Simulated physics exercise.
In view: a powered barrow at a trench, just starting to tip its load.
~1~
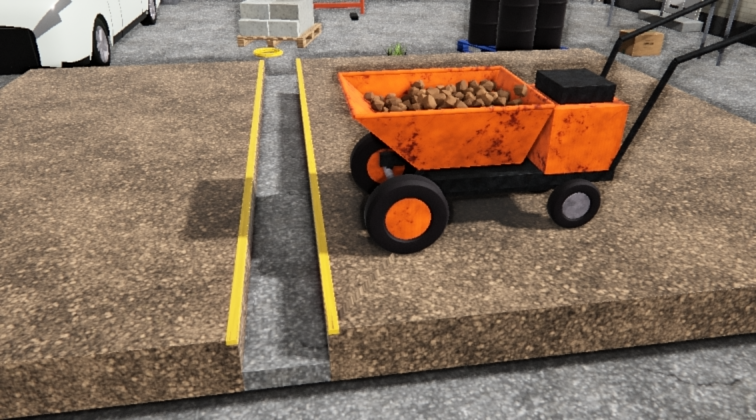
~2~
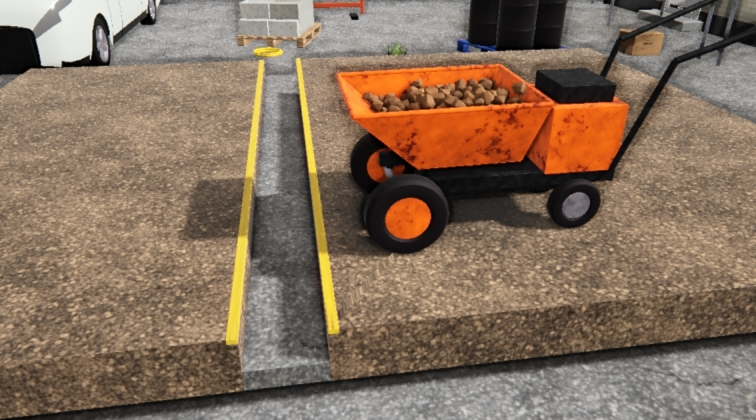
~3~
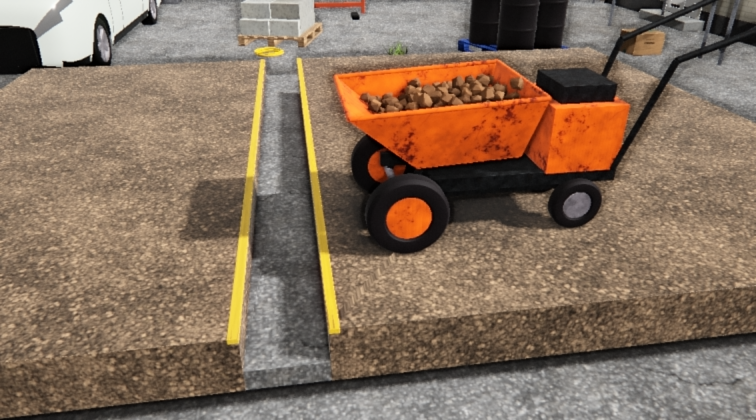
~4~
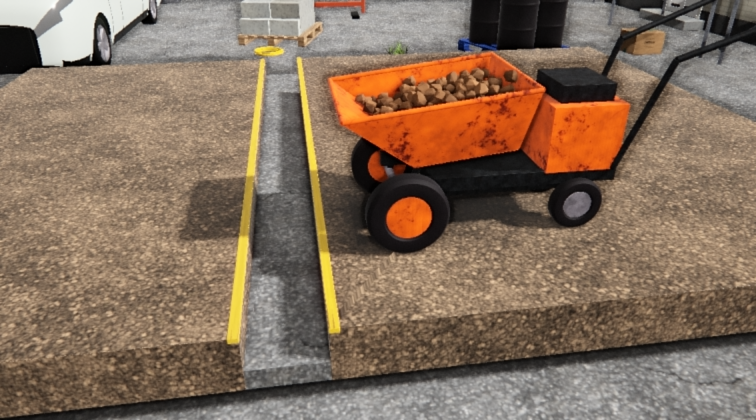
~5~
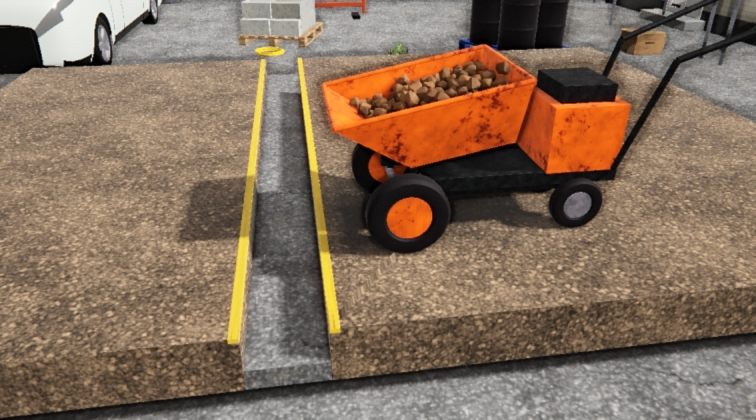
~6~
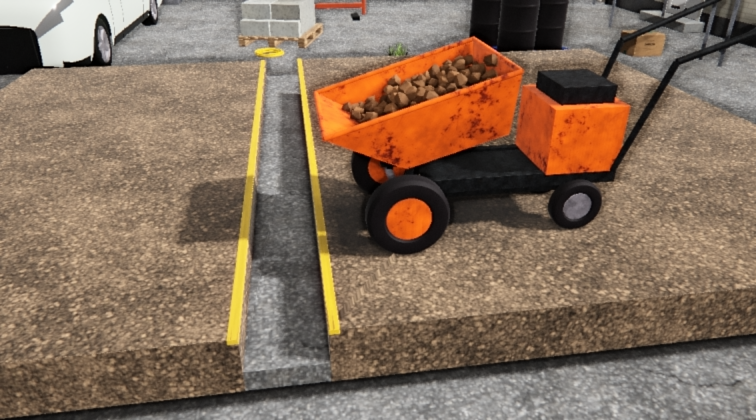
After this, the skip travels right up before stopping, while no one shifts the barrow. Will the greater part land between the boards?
Largely in.
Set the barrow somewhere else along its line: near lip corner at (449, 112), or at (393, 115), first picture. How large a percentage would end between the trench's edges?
You'd get around 50 in a hundred, then 100 in a hundred.
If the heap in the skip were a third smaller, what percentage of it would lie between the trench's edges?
It lands at roughly 80 per cent.
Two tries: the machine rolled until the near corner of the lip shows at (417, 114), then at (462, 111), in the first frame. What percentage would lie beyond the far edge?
Roughly 0 per cent, then roughly 0 per cent.
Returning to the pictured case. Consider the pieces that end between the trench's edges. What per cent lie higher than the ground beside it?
It works out at about 10 percent.
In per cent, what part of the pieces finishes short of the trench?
That share is about 0 percent.
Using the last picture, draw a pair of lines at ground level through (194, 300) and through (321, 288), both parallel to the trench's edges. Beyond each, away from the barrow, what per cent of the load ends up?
Roughly 10 and 100 percent.
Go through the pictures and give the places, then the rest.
The first picture shows lip of the skip near (355, 117), level; top of the load near (469, 105), clay clods; first edge of the trench near (328, 286); far edge near (236, 295), the trench over half as wide as the skip, and about half as deep as wide.
The second picture shows lip of the skip near (353, 117), level; top of the load near (468, 97).
The third picture shows lip of the skip near (350, 120), tipped barely; top of the load near (465, 101).
The fourth picture shows lip of the skip near (343, 124), tipped a little; top of the load near (471, 94).
The fifth picture shows lip of the skip near (335, 130), tipped a little; top of the load near (465, 89).
The sixth picture shows lip of the skip near (325, 139), tipped clearly; top of the load near (465, 90); first edge of the trench near (329, 287); far edge near (237, 295).
Shortly afterwards, skip tipped steeply; the whole lot in the skip.
Next, skip tipped steeply; near two thirds in the skip; near a quarter in or heaped over the trench; a little beyond it; only a few falling.
Some moments later, skip tipped right over; only a few in the skip; near two thirds in or heaped over the trench; near a third beyond it.
In the end, skip tipped right over; near two thirds in or heaped over the trench; near a quarter beyond it.
